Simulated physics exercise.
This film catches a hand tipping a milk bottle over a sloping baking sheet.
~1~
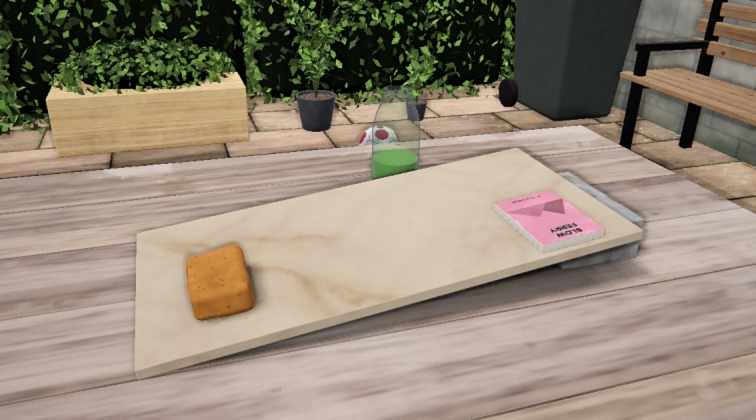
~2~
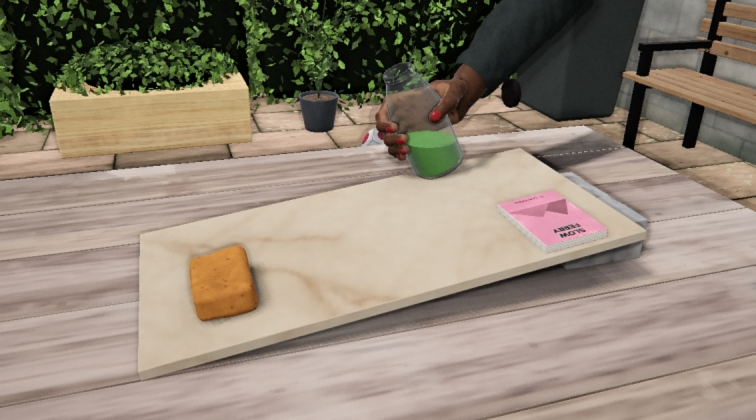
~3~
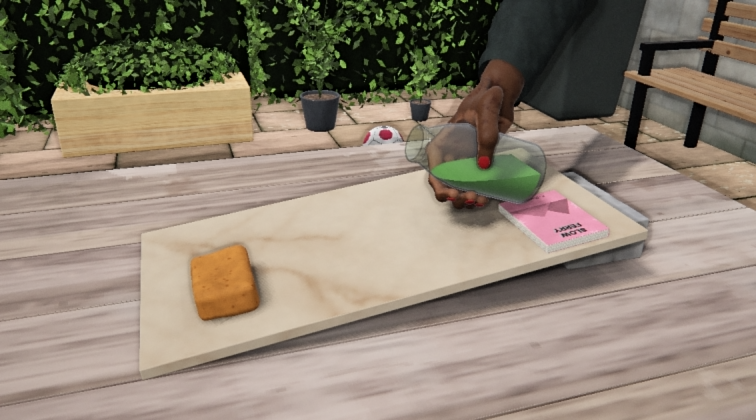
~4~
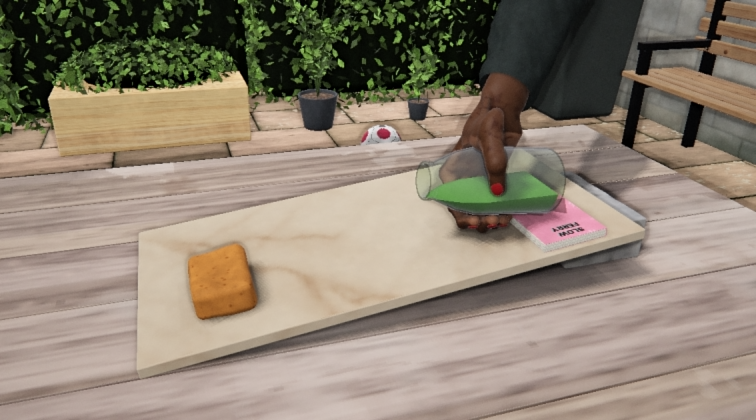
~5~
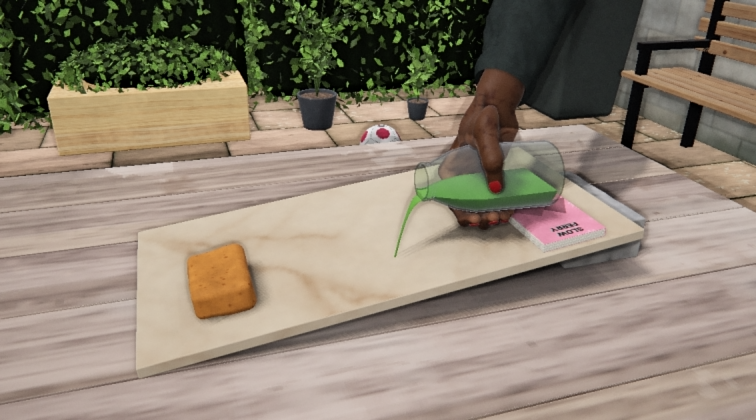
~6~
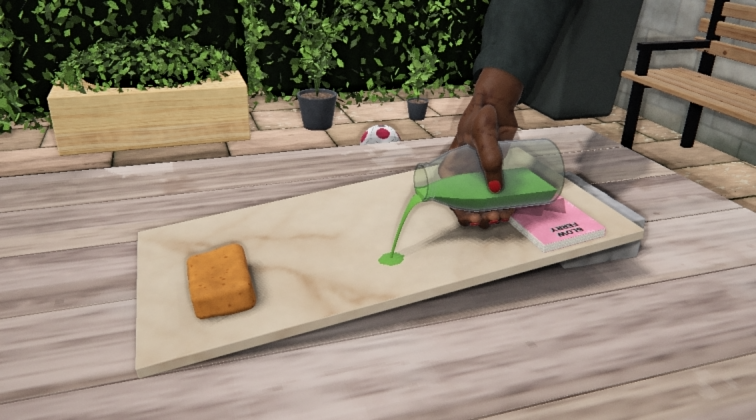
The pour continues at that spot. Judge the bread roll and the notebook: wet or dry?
Bread roll: Wet, notebook: Dry.
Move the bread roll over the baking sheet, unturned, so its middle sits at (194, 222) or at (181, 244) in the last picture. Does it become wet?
Try 1 - it is not hit; try 2 - it is not hit.
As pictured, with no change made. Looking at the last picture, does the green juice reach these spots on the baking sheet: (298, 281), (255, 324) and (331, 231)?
In the order listed they come out caught by it, caught by it, never touched.
Soon after, it runs down to the left; the bread roll is wet; the notebook is dry.
Later, it runs down to the left and off the end; the bread roll is wet; the notebook is dry.
In the end, it runs down to the left and off the end; the bread roll is wet; the notebook is dry.
